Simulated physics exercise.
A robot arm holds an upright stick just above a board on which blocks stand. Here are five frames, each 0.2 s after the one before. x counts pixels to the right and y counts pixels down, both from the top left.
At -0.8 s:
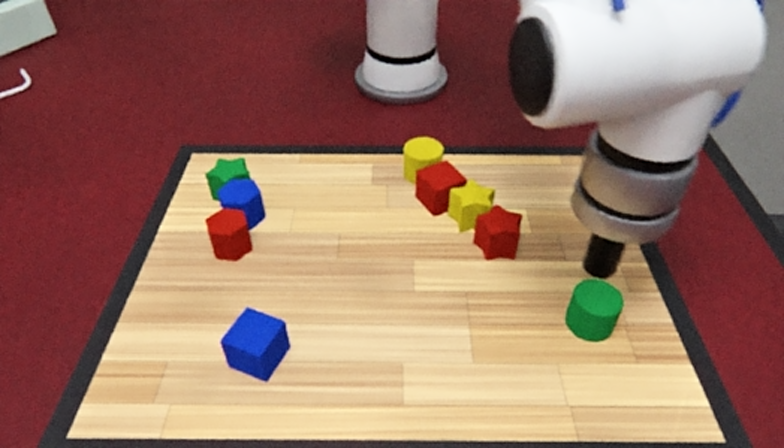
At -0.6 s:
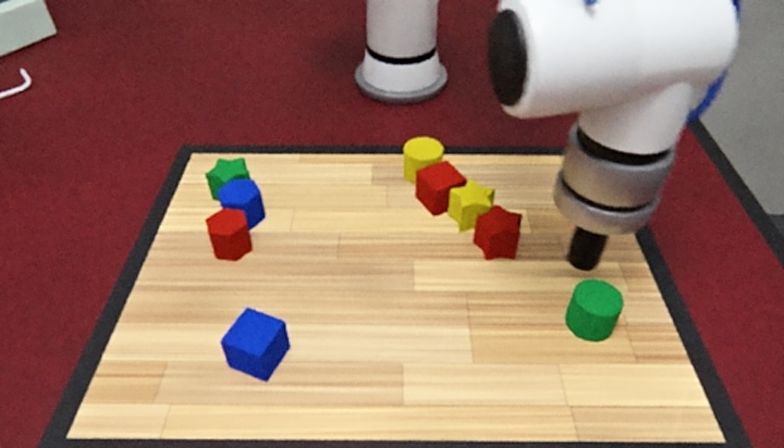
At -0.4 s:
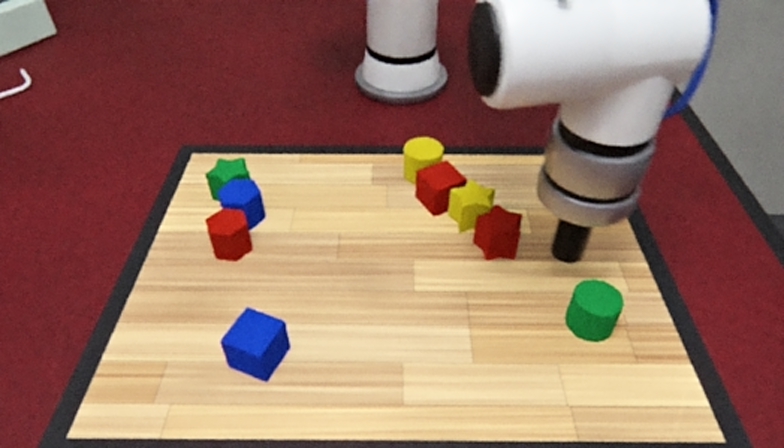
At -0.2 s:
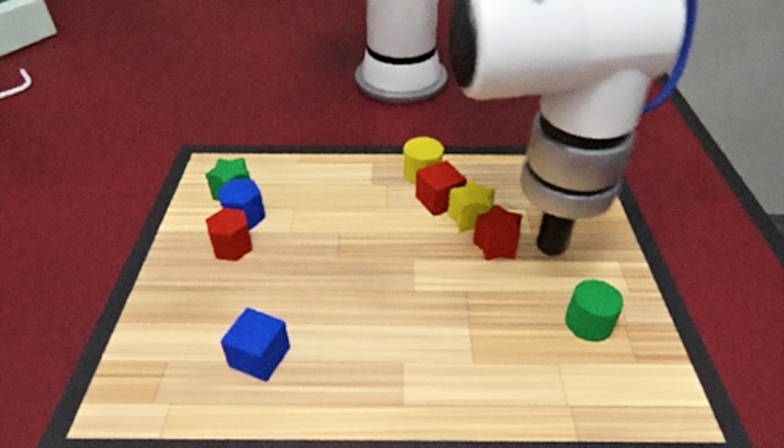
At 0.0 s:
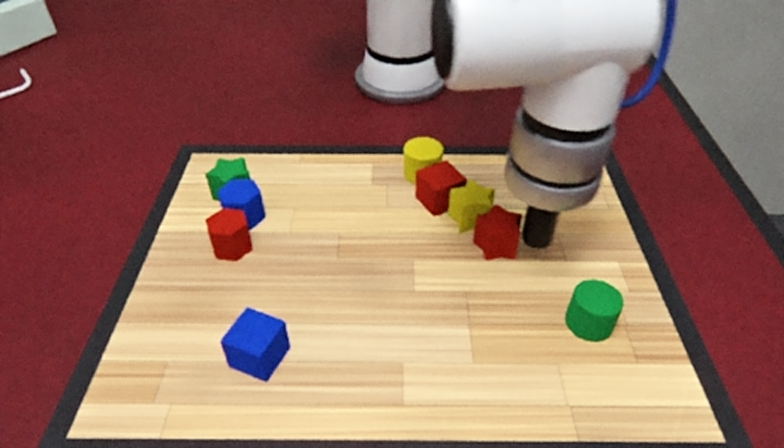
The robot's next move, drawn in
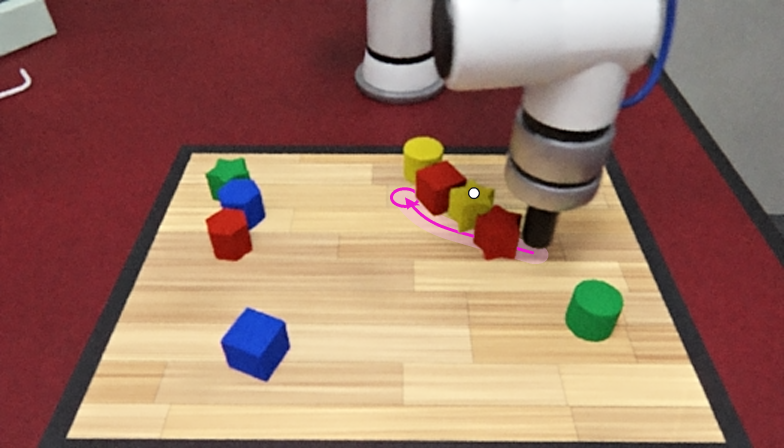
A white and grey robot arm with a dark stick at its tip works over a pale wooden board on a dark red surface, seen from above at an angle by a still camera. Yellow, red, green and blue blocks stand in a diagonal row at upper centre, a cluster at upper left, and singly below. The arm glides left and slightly away, bringing the stick beside the red star-shaped block, while every block stays still.
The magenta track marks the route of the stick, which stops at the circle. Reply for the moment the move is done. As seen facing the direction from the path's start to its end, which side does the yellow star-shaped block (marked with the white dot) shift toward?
It goes left.
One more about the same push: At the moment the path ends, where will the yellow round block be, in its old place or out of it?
Once the path ends, it is somewhere new.
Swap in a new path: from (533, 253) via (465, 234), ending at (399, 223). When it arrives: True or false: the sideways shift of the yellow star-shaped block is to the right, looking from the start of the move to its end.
That is false.
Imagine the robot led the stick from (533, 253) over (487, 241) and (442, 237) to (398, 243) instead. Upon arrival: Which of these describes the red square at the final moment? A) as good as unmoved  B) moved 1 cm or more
The one that fits is B, moved 1 cm or more.
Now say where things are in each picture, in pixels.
In the first frame, lower end of the stick (599, 269), tops of blocks, yellow round block (424, 148), red square (442, 174), yellow star-shaped block (474, 193), red star-shaped block (501, 219).
In the second frame, stick (582, 261), blocks as before.
In the third frame, stick (566, 254), blocks as before.
In the fourth frame, stick (551, 246), blocks as before.
In the fifth frame, stick (536, 239), yellow round block (424, 148), red square (442, 174), yellow star-shaped block (474, 193), red star-shaped block (501, 219).
The drawn path runs from (533, 253) via (482, 239) and (435, 223), ending at (405, 197); the dot is on the yellow star-shaped block.
On the path given first. One third of the way, stick (484, 225); yellow round block (423, 146); red square (432, 169), turned 20° clockwise; yellow star-shaped block (442, 196), turned 55° clockwise; red star-shaped block (457, 221), turned 40° anticlockwise.
Two thirds of the way, stick (436, 210); yellow round block (423, 145); red square (427, 168), turned 40° clockwise; yellow star-shaped block (407, 192), turned 70° clockwise; red star-shaped block (444, 226), turned 75° anticlockwise.
At the end, stick (405, 184); yellow round block (427, 132); red square (419, 154), turned 55° clockwise; yellow star-shaped block (382, 184), turned 20° clockwise; red star-shaped block (444, 226), turned 75° anticlockwise.
